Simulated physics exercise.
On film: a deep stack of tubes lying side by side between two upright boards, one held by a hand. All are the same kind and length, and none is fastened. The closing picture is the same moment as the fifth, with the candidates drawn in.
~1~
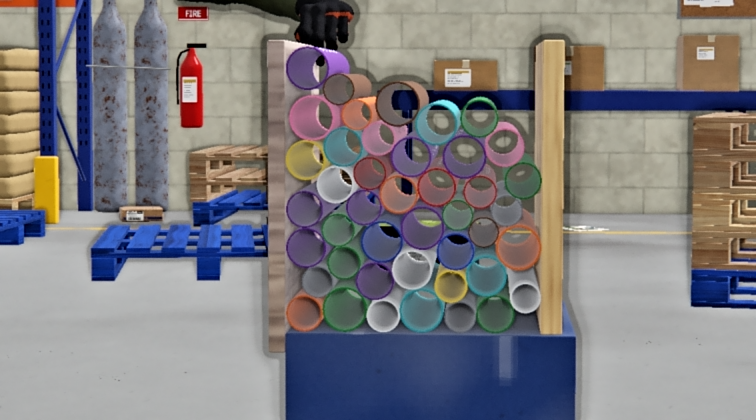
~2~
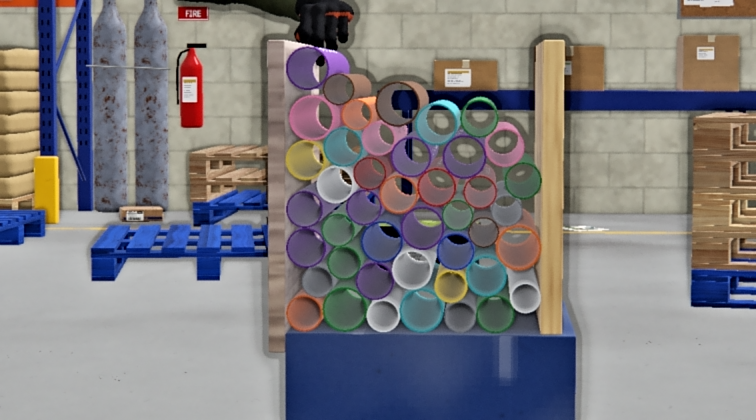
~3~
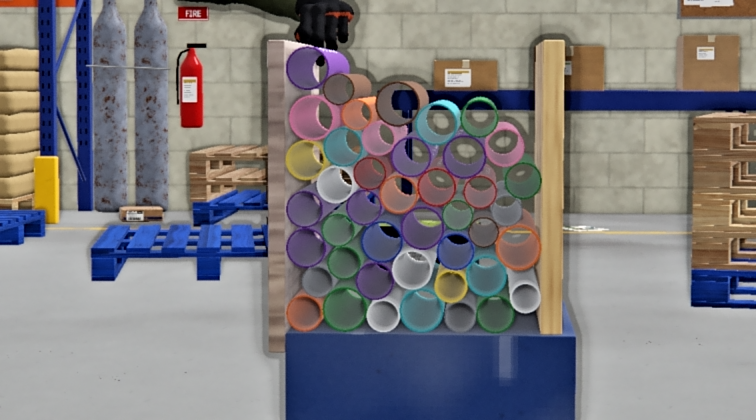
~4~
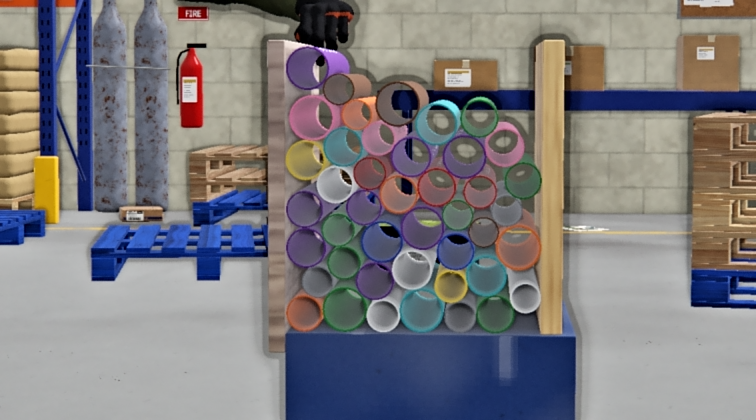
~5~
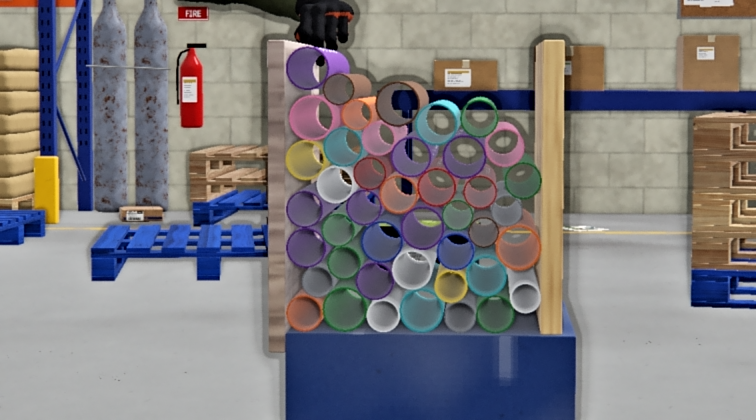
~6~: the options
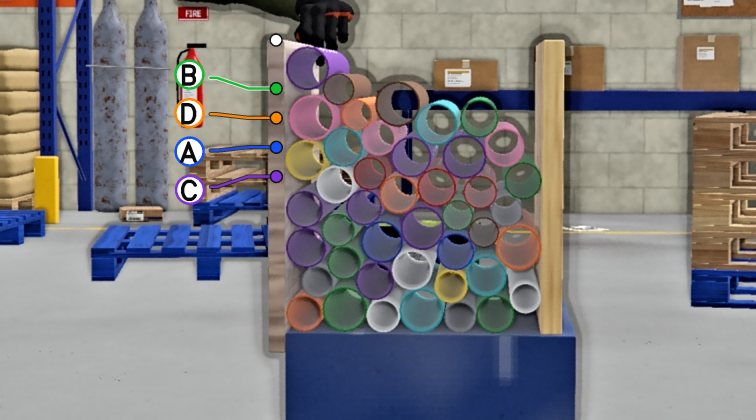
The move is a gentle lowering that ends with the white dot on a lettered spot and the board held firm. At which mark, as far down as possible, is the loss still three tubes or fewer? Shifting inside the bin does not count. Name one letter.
Stop at C.
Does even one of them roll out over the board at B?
No, at B.
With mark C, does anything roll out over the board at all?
At C: Yes.
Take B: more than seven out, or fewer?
It loses fewer than seven.
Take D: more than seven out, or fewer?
At D, fewer than seven.
On the marked copy, A at (277, 147); B at (276, 89); C at (277, 177); D at (276, 118); the white dot at (276, 40).
Following C. Soon after the start, top of the board (286, 103).
Later, top of the board (286, 173).
In the end, top of the board (286, 176), two out over the board.
As for the rest, A one out over the board; B none out over the board; D one out over the board.
